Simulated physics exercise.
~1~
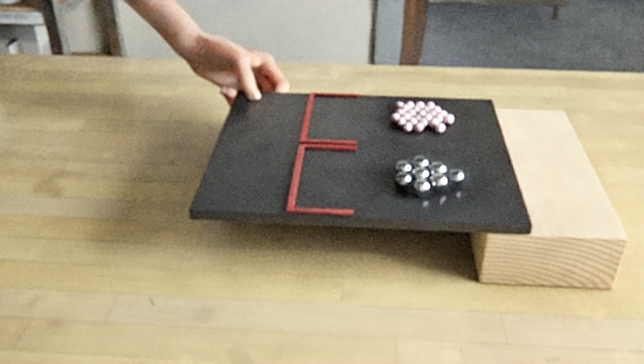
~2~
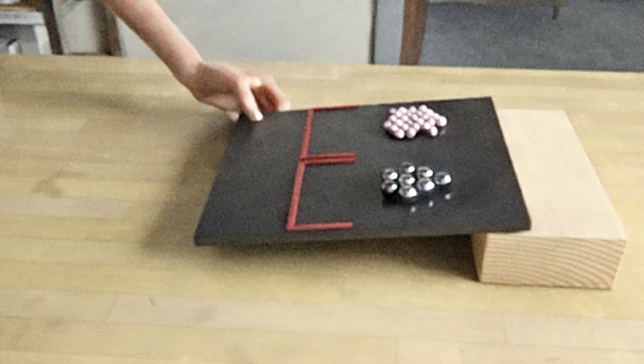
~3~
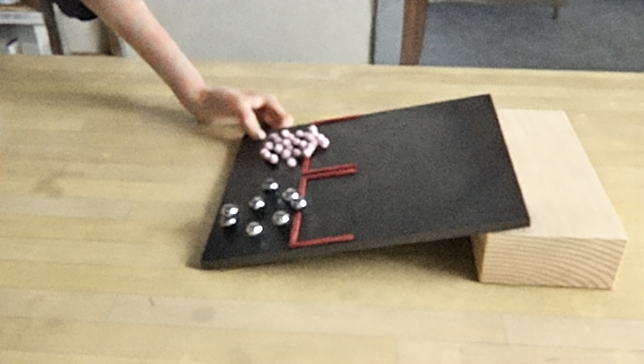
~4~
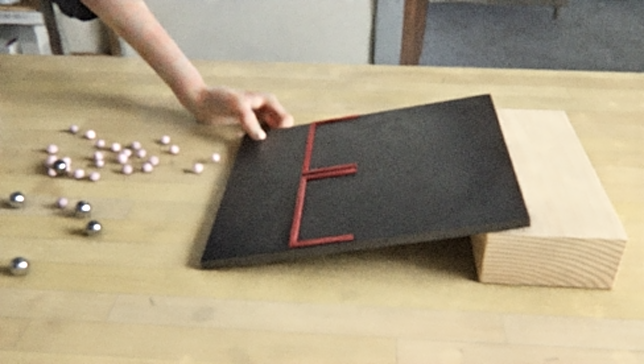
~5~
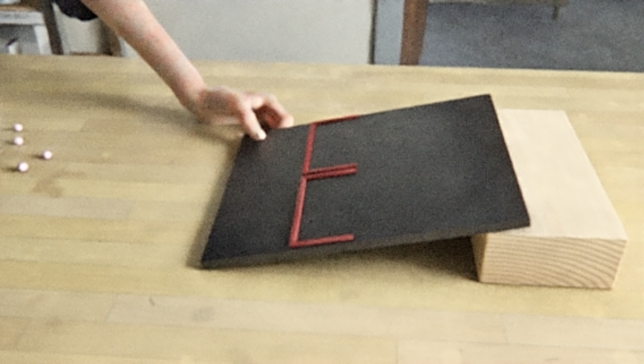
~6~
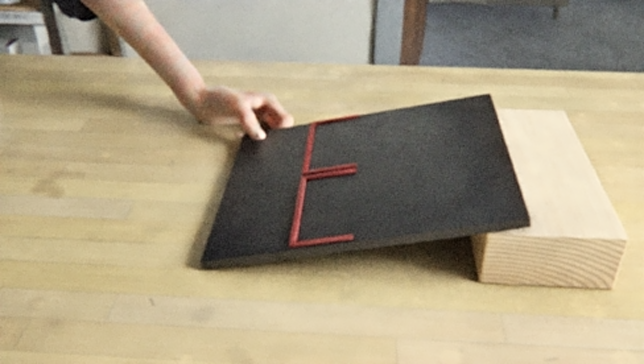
Steel balls and pink beads roll off a black board as a hand lowers its left end.
